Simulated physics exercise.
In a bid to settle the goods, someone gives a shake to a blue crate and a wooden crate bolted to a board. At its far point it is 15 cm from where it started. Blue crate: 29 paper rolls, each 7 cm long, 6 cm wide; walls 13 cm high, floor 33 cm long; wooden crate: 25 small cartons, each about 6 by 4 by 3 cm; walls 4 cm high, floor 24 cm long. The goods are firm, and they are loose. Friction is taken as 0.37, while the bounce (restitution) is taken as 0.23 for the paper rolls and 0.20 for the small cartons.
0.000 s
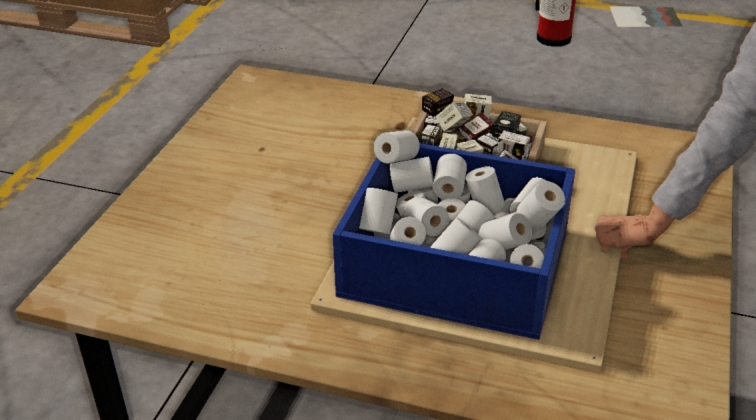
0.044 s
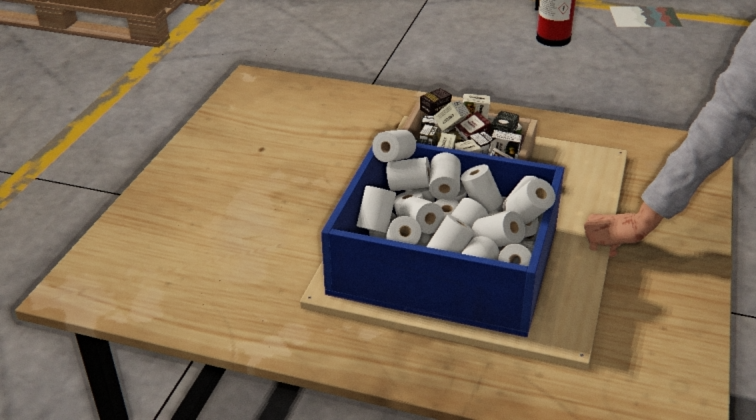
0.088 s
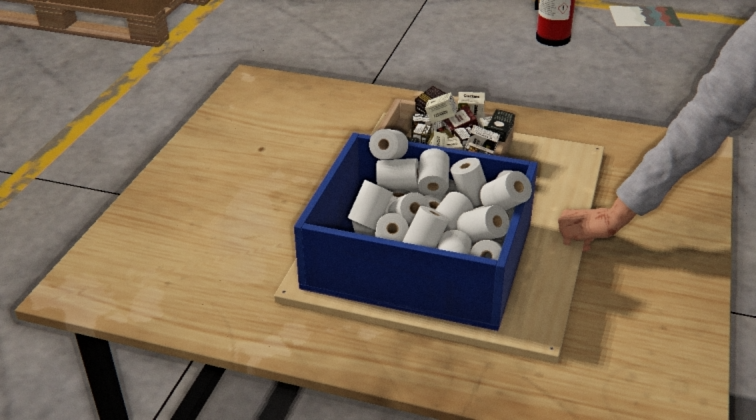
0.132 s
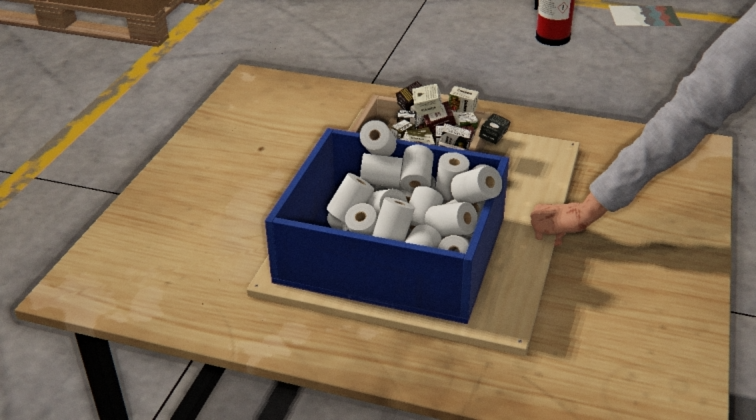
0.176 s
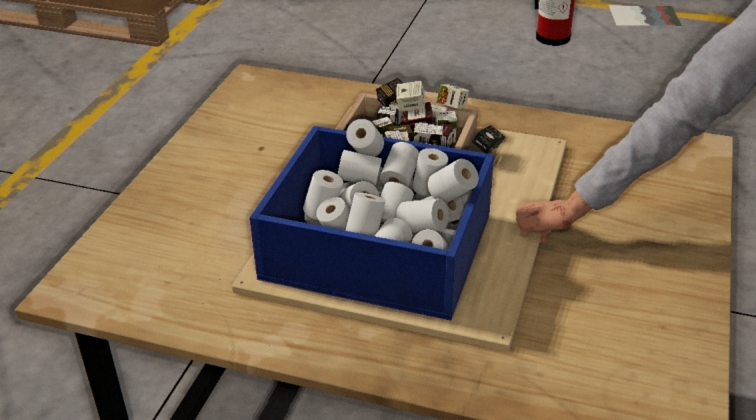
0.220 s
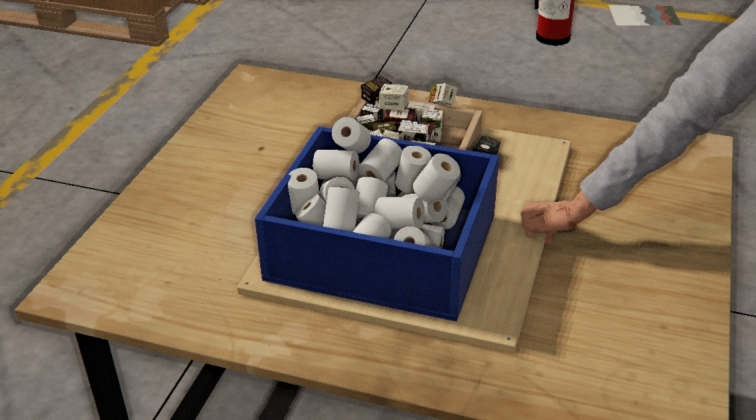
A wooden board carrying a blue crate of white paper rolls and a smaller wooden crate of cartons slides left across a table beside an outstretched hand; cartons shift, some leaving the small crate, before the board eases slightly right.
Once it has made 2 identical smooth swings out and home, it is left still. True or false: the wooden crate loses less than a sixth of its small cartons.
False, it loses more than a sixth.
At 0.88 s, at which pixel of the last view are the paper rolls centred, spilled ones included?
(472, 241).
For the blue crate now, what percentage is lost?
Loss for the blue crate - 10 per cent.
After 0.39 s, 2 of 29 out of the blue crate and 5 of 25 out of the wooden crate.
After 0.59 s, 3 of 29 out of the blue crate and 6 of 25 out of the wooden crate.
After 0.88 s, 3 of 29 out of the blue crate and 7 of 25 out of the wooden crate.
Outcome (at 1.26 s), 3 of 29 out of the blue crate and 7 of 25 out of the wooden crate. Asked share, 7 of 25, 28 per cent.
